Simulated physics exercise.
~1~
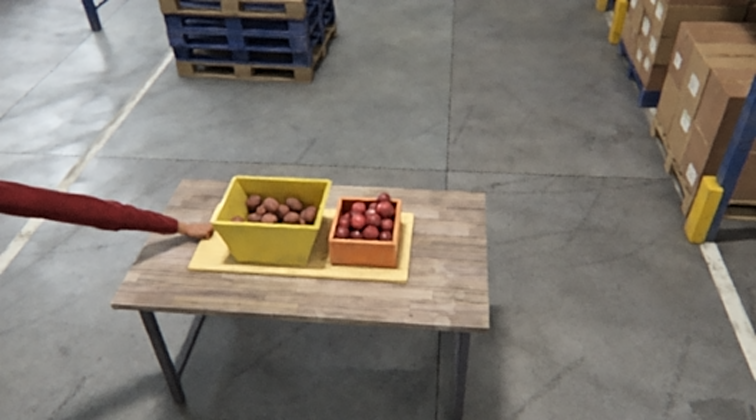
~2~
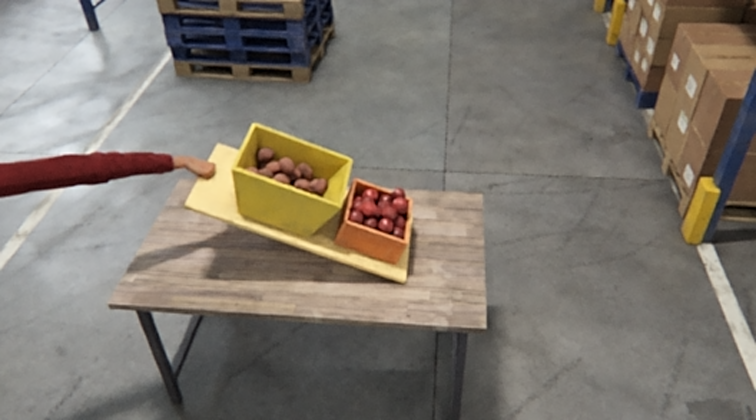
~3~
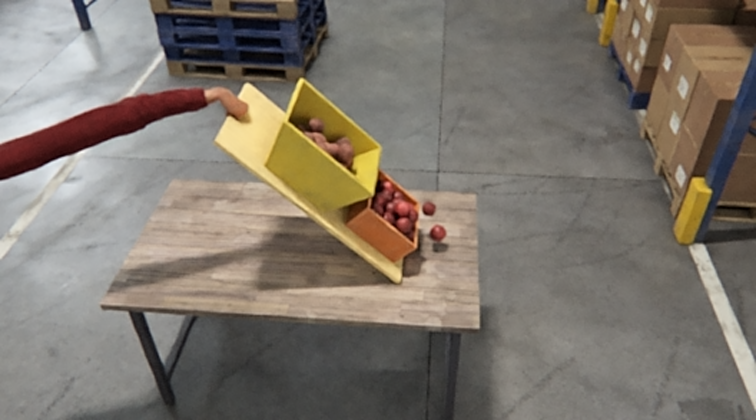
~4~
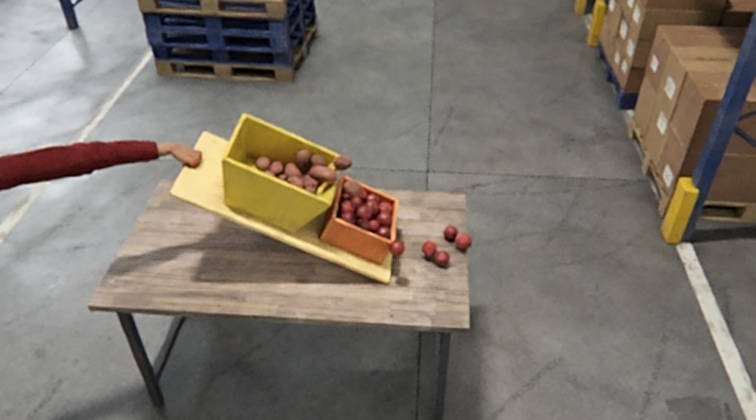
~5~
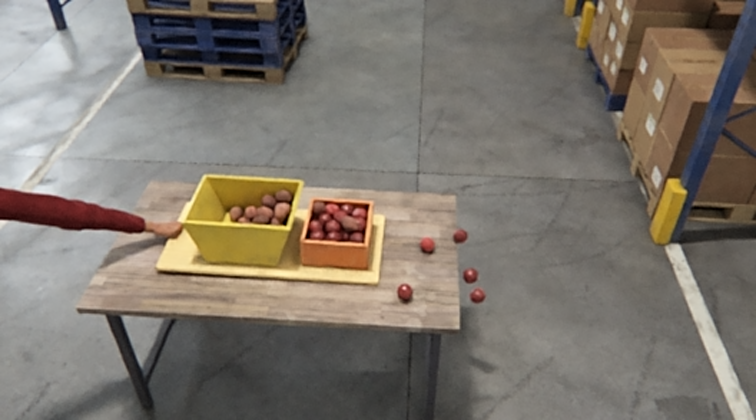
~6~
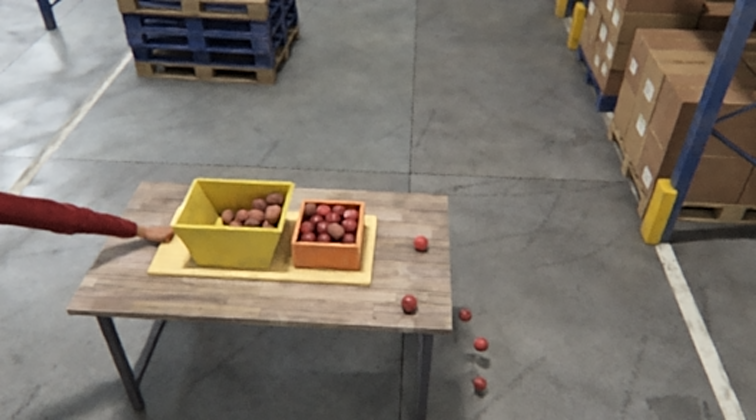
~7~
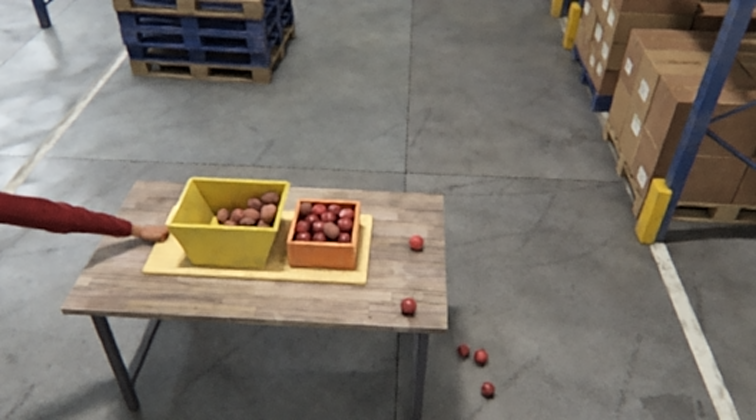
In a warehouse, a hand tipping up and lowering a board holding yellow and orange containers, some red apples spilling and dropping floorward.
